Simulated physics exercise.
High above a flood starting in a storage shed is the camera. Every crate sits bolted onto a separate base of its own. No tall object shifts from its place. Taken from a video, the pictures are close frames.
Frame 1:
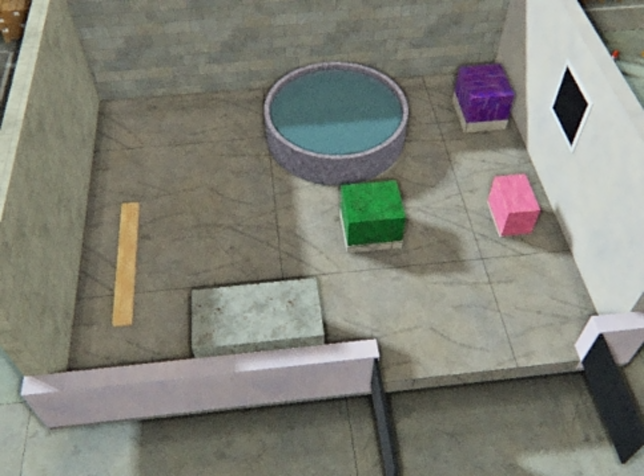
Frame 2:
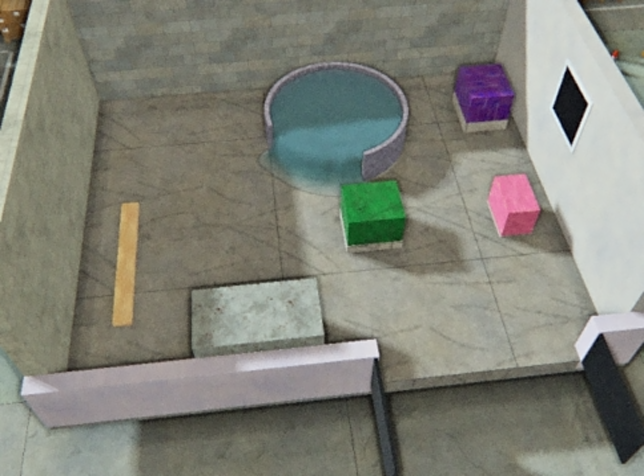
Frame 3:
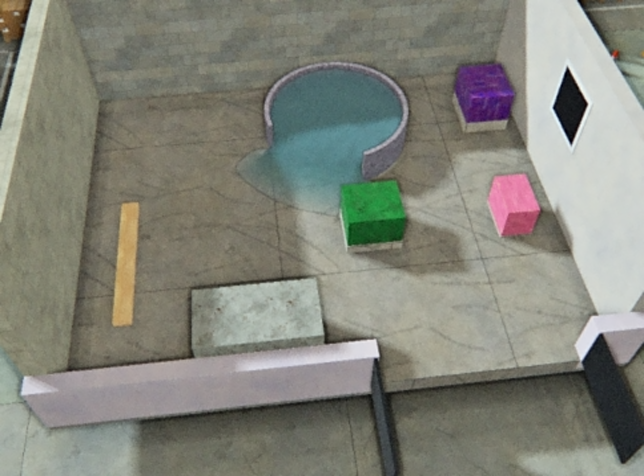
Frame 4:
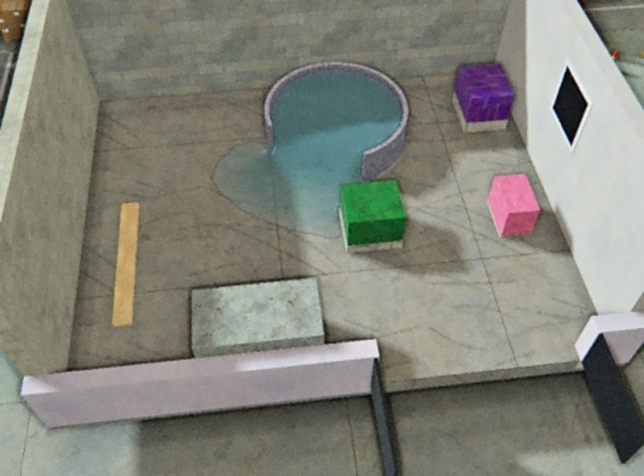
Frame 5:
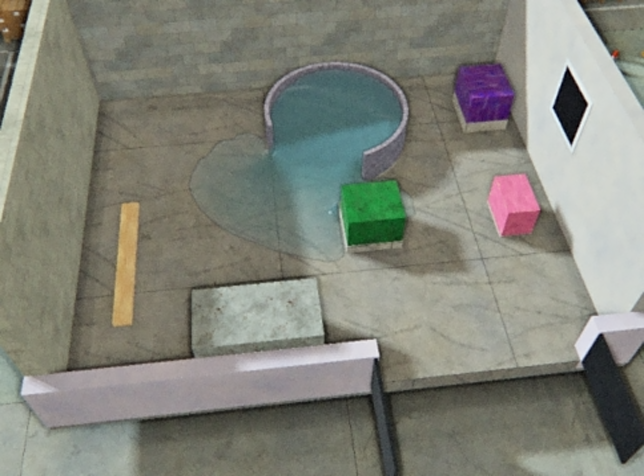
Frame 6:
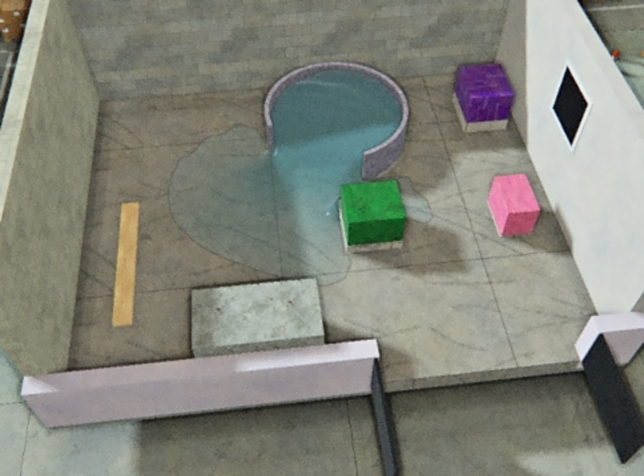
Water poured out through a gap that opened in the front of a round pool and spread across the grey floor, mostly toward the lower left, while the green, pink and purple boxes stayed put.
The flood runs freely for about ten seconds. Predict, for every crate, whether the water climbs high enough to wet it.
My prediction: The pink crate gets wetted; the purple crate remains dry; the green crate gets wetted.
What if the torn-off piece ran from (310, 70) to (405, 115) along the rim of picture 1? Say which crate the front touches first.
My pick is the purple crate.
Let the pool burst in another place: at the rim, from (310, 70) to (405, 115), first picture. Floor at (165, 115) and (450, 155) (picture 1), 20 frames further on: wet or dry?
Point one: Reached by the flood; point two: Reached by the flood.
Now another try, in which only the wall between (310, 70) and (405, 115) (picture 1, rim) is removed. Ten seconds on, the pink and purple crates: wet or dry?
The pink crate is reached, the purple crate is reached.
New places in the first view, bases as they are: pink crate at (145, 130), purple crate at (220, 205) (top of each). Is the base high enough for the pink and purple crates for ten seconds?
In short: The pink one is wetted; the purple one is wetted.
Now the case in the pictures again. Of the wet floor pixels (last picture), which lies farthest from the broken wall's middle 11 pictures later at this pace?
The front tops out at about (65, 400).
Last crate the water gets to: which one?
Pick: The crate marked purple.
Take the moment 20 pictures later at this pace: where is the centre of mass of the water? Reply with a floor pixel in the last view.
The balance point is around (258, 233).
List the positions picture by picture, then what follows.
The first frame shows the pool at (336, 111) is whole and still.
In the second frame, the front is at (262, 157), out from the gap at (309, 171).
In the third frame, the front is at (244, 161), out from the gap at (309, 172).
In the fourth frame, water pours out at (309, 173) and has run to (219, 171).
In the fifth frame, the front is at (198, 181), out from the gap at (309, 173).
In the sixth frame, water pours out at (309, 173) and has run to (175, 200).
A moment on, water covers 35 % of the floor; the pink crate not reached, the purple crate not reached, the green crate water round its plinth.
Next, water covers 50 % of the floor; the pink crate water round its plinth, the purple crate water round its plinth, the green crate water round its plinth.
Then, water covers 60 % of the floor; the pink crate water round its plinth, the purple crate water round its plinth, the green crate water round its plinth.
Later, water covers 75 % of the floor; the pink crate water round its plinth, the purple crate water round its plinth, the green crate water round its plinth.
In the end, water covers 100 % of the floor; the pink crate was topped, the purple crate stayed above the water, the green crate was topped.
